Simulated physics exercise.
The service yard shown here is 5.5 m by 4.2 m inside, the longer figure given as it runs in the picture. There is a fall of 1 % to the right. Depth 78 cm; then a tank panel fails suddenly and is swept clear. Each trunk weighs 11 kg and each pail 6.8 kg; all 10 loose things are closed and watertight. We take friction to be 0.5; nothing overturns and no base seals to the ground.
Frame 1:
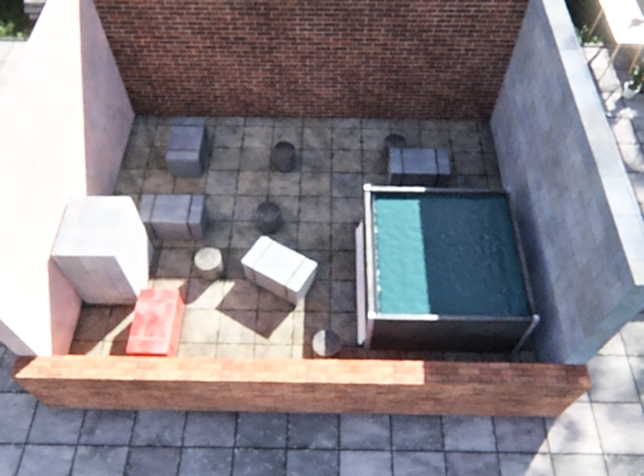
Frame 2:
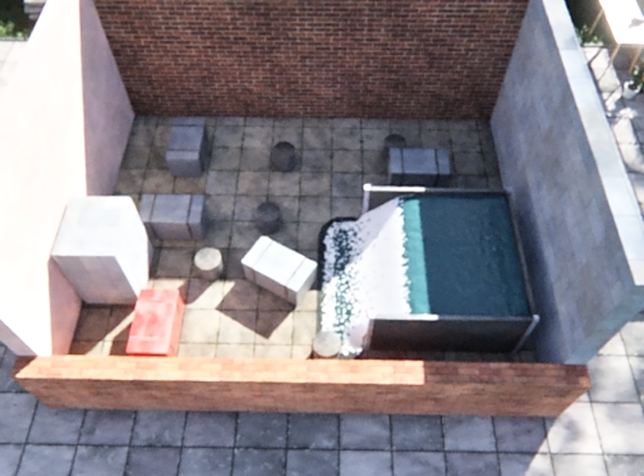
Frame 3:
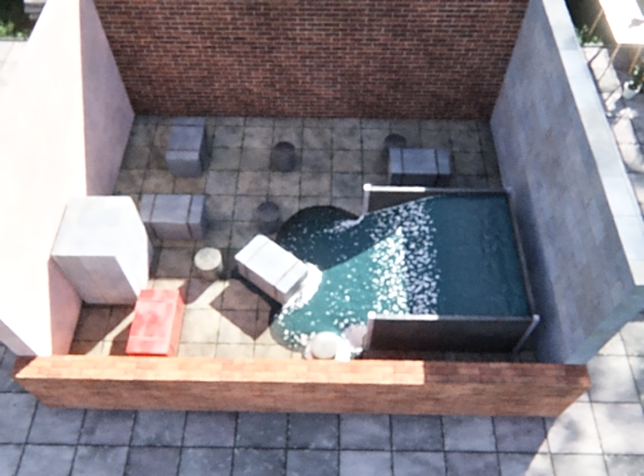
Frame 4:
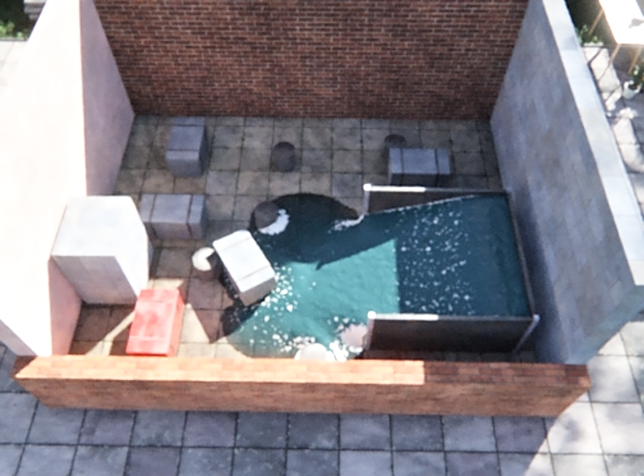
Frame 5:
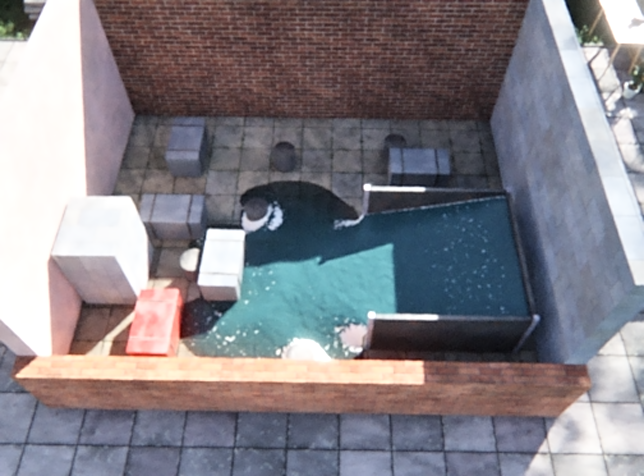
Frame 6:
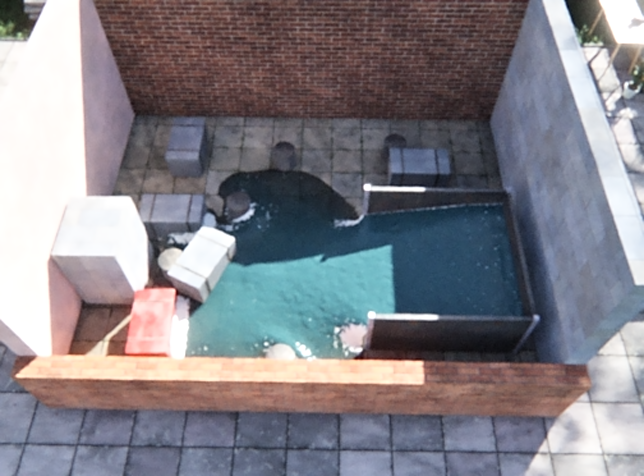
To begin with, teal water fills a tank at the right of a walled yard scattered with grey blocks, drums and a red trunk. The water pours out leftward in white froth, then spreads across the paving, pushing and turning a pale box left towards the barely shifted trunk.
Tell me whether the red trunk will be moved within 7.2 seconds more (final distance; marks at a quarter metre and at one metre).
Red trunk winds up a long way off.
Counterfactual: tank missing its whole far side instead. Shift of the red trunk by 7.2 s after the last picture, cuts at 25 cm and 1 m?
From there, the red trunk gets moved partway.
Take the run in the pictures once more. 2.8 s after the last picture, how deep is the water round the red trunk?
I'd say around 21 cm.
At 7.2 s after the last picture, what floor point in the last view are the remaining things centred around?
It sits at about (350, 188).
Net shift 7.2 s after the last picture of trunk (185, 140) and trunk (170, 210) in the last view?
Lab note - net shifts in turn: 200 cm; 100 cm.
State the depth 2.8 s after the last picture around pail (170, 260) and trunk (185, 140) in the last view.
Around 16 cm and 24 cm.
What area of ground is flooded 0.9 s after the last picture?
Roughly 16 m2 of it is wet.
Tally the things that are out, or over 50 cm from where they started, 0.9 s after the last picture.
By my tally, 7.
Then, 0.9 s after the last picture the red trunk is near (73, 315), 0.8 m from its start, afloat; 6 afloat.
Then, 2.8 s after the last picture the red trunk is near (168, 308), 0.2 m from its start, afloat; 7 afloat.
Then, 4.8 s after the last picture the red trunk is near (287, 227), 2.0 m from its start, afloat; 9 afloat.
Then, 7.2 s after the last picture the red trunk is near (307, 185), 2.6 m from its start, afloat; 10 afloat.
